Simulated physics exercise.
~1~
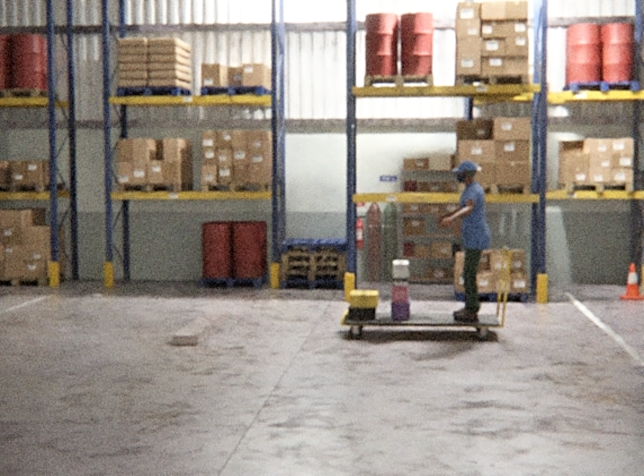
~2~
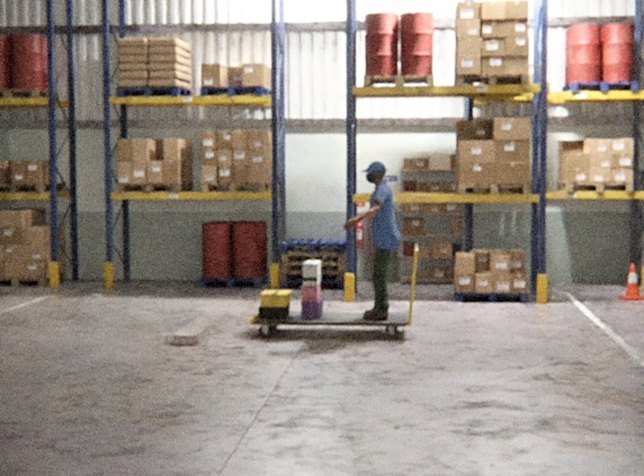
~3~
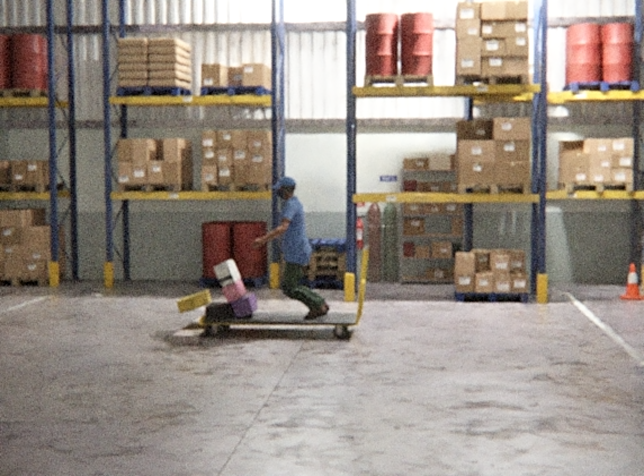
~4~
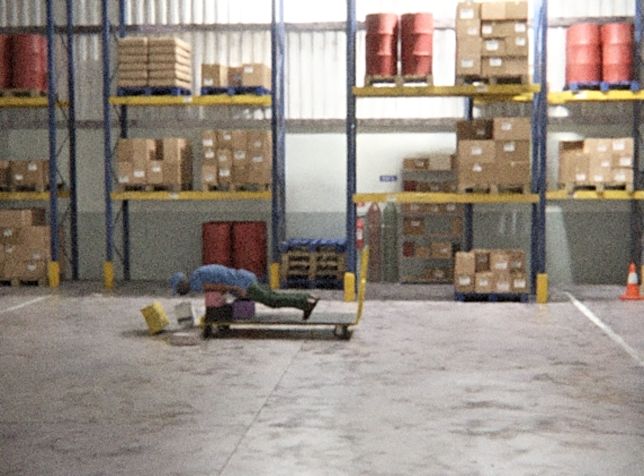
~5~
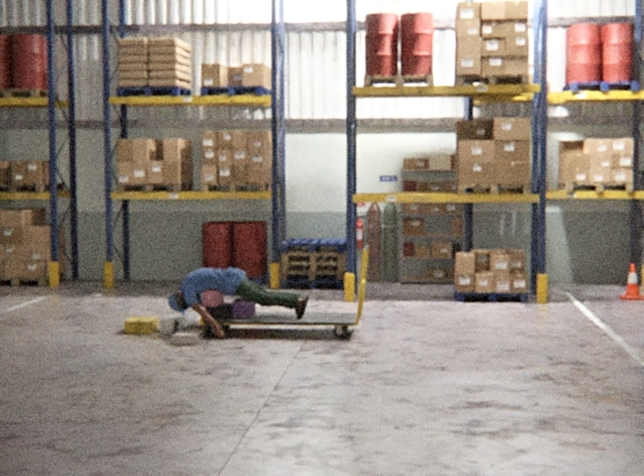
A person in a blue shirt and cap rode a flat trolley leftward through a warehouse until it stopped abruptly at a low kerb, pitching them face down over the front as the yellow and white parcels tumbled onto the floor and the others stayed aboard.
